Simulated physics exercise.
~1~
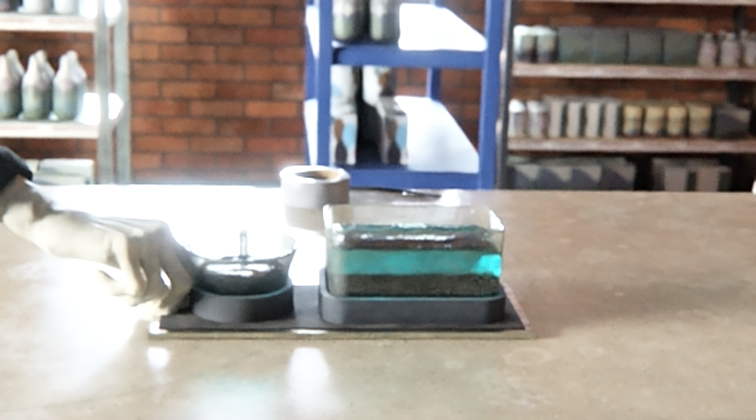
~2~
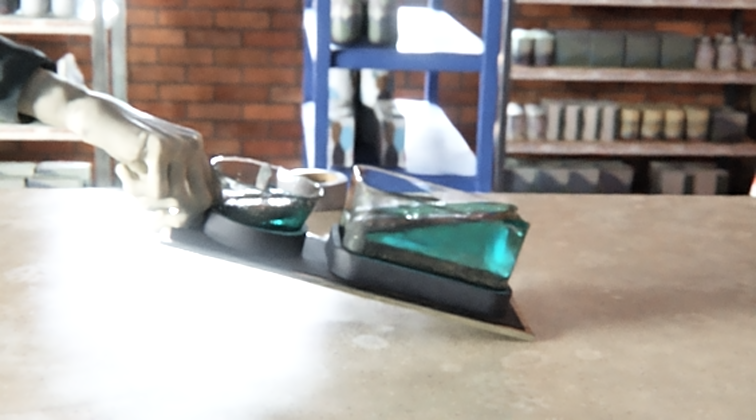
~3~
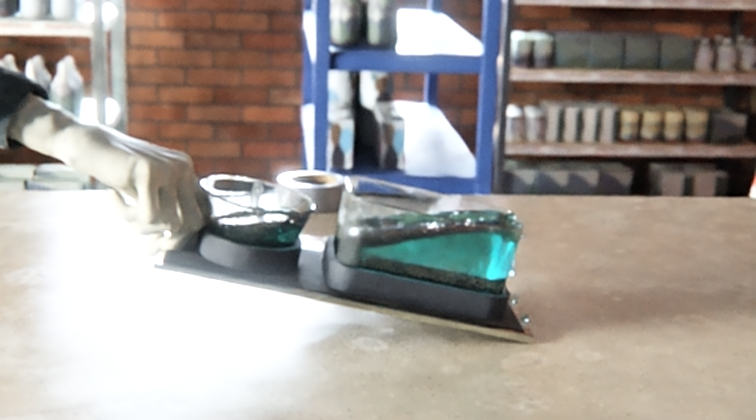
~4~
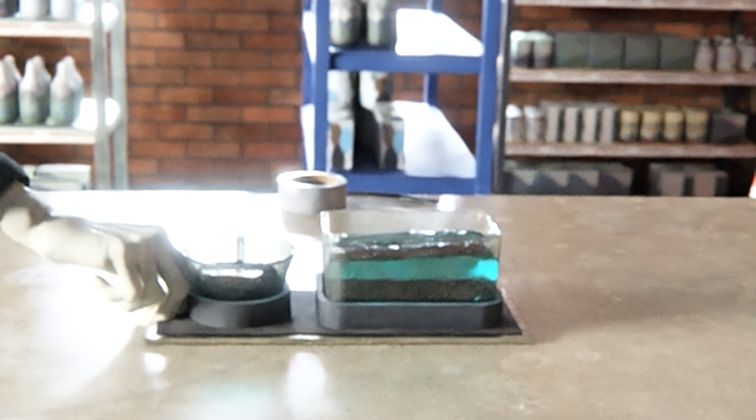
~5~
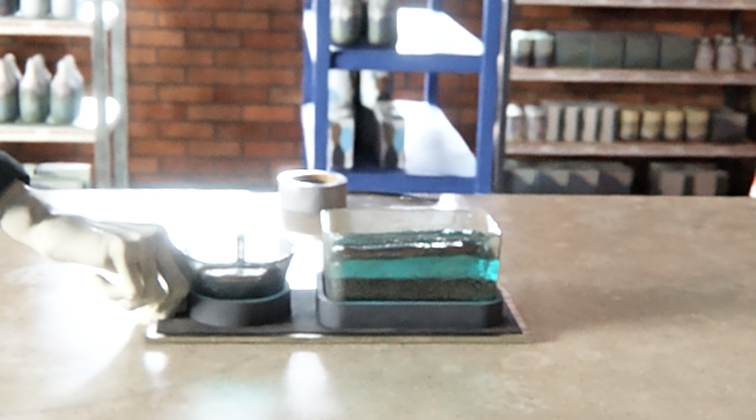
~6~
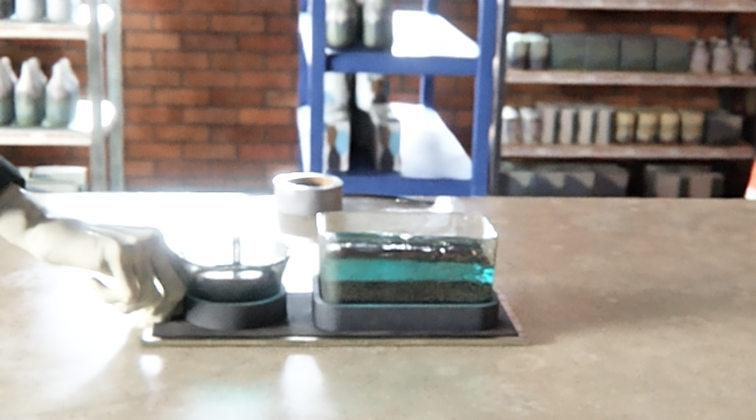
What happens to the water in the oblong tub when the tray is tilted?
It surges up to the right end of the tub and some of it spills over, with drops showing on that side as the tray comes back down.
